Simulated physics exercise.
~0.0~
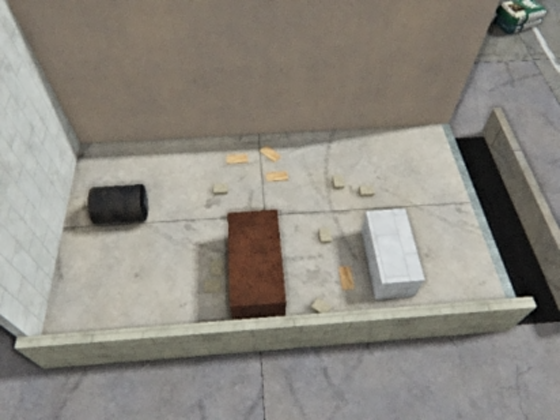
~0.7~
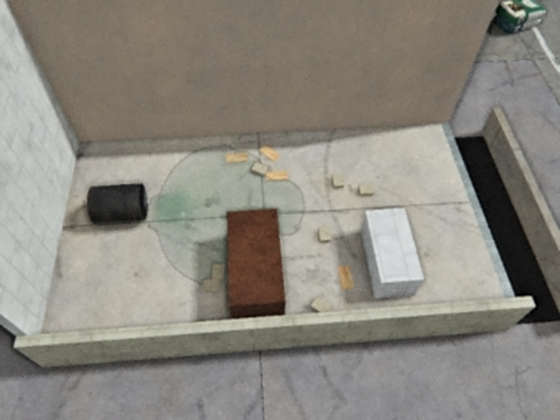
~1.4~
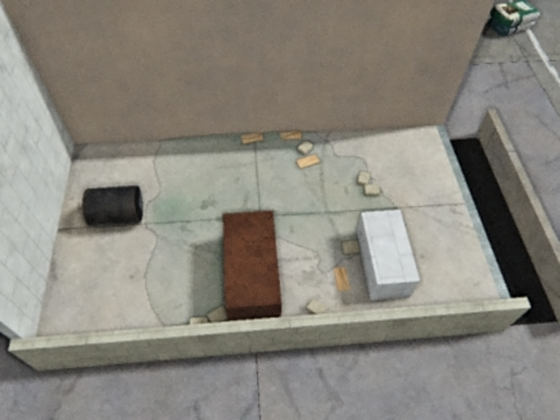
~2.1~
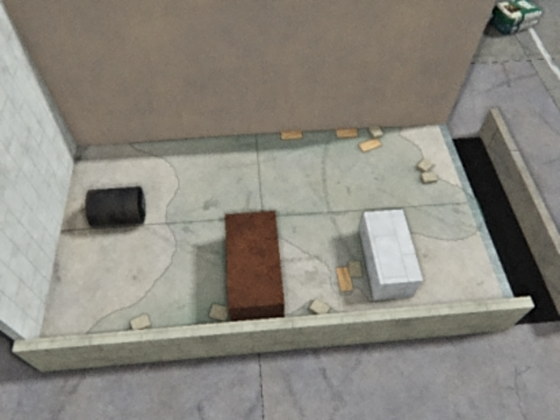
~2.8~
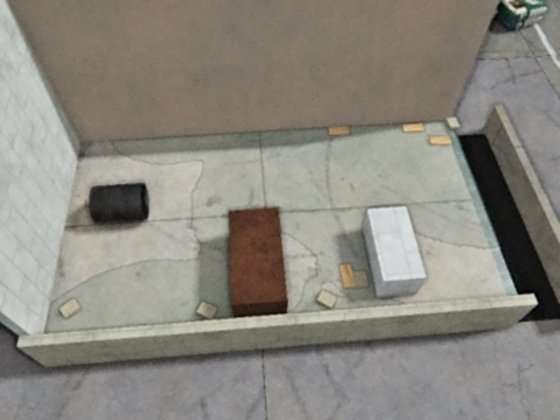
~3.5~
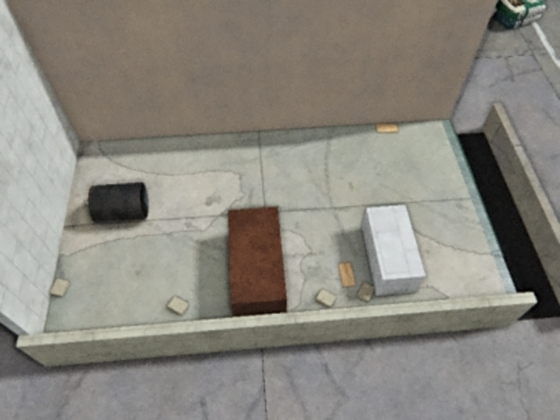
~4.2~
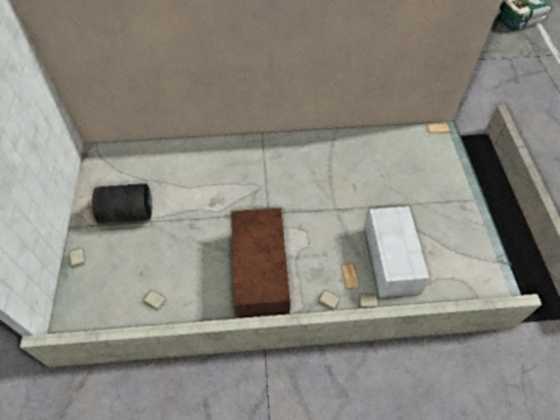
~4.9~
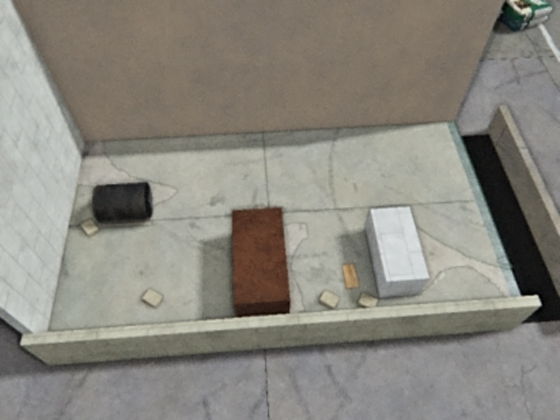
In a packing shed seen from above, a black drum lies on its side at the left of a walled concrete floor, with a brown block, a white block and scattered orange and pale pieces to its right. Thin greenish liquid spreads rapidly from the drum and pushes the pieces near the back wall to the right. They travel along the wall and disappear one after another at the far right. Meanwhile, pale pieces slide left along the front wall, and one curls up towards the drum. The spreading slows, leaving small dry patches, one piece beside the drum and a few near the front.
